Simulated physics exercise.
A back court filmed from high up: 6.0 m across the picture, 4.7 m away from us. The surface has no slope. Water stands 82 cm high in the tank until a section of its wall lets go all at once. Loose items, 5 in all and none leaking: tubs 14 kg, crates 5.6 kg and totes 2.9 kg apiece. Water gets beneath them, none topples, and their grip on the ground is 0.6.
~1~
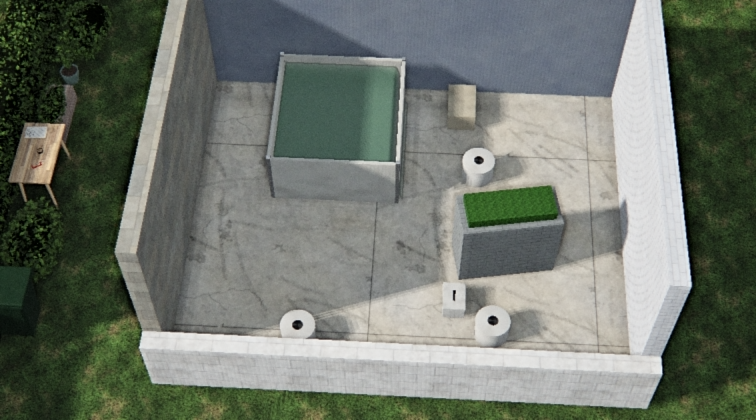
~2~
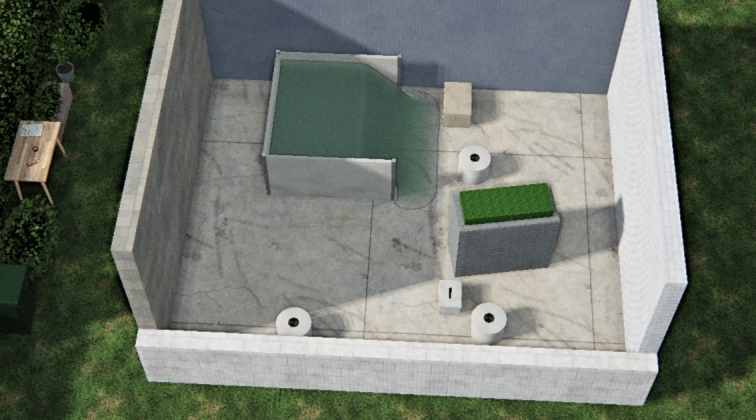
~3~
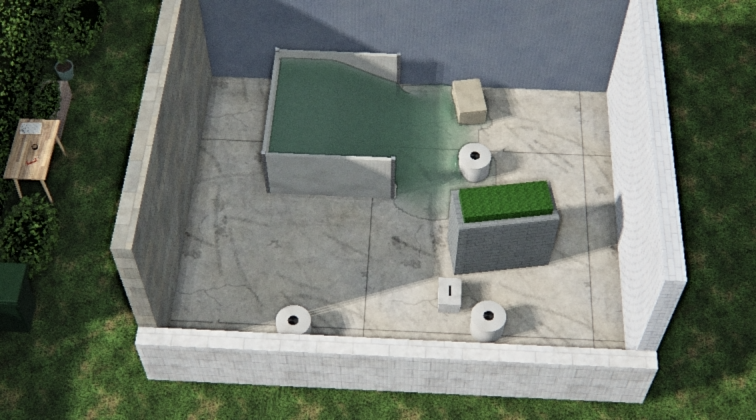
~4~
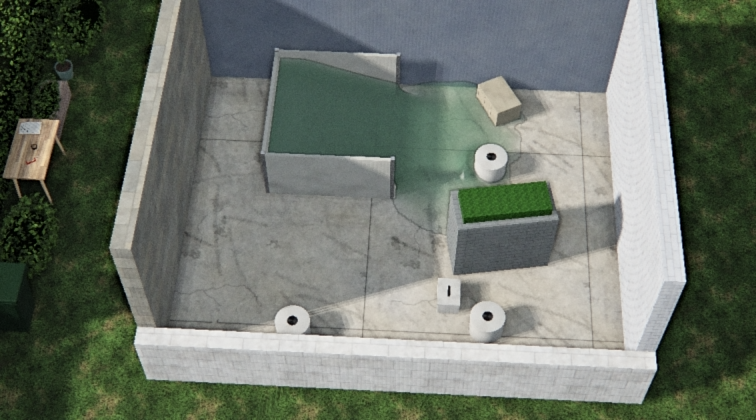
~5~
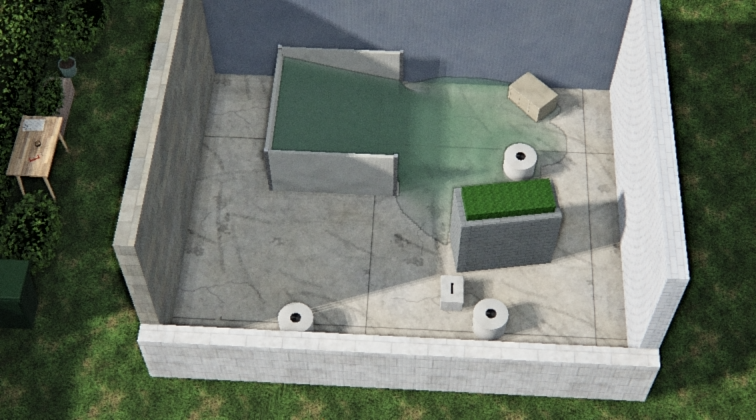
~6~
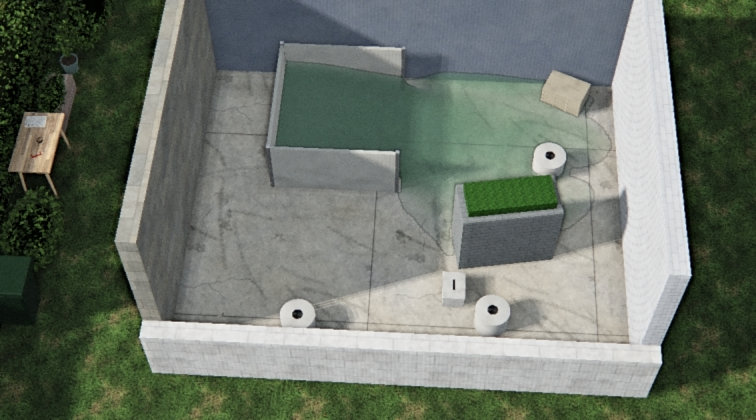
Green water pours from the open right side of a walled tank and spreads across the flat court, pushing a tan block rightward along the back wall, then a white cylinder beside it, while the other objects stay put.
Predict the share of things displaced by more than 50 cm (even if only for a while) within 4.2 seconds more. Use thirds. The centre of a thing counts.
Share: Two thirds or above.
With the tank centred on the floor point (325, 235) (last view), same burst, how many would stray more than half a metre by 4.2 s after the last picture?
In that case 4 of them.
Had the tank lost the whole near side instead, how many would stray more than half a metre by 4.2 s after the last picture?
Then 3.
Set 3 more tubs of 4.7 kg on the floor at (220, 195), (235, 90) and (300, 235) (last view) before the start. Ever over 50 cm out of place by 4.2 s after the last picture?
In that order: Under, less, past it.
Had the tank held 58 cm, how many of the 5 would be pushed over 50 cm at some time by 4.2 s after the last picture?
Then 3.
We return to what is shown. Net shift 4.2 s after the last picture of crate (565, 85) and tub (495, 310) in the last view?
In that order: 250 cm, 200 cm.
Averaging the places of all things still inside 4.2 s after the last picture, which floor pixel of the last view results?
At about (370, 271).
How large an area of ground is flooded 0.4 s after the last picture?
Roughly 11.5 m2.
Then, 0.4 s after the last picture 2 of 5 are over 50 cm from their spots; 1 afloat.
Then, 1.5 s after the last picture 2 of 5 are over 50 cm from their spots; 2 afloat.
Then, 2.8 s after the last picture 3 of 5 are over 50 cm from their spots; 2 afloat.
Then, 4.2 s after the last picture 5 of 5 are over 50 cm from their spots, and 5 have been at some point; 3 afloat.
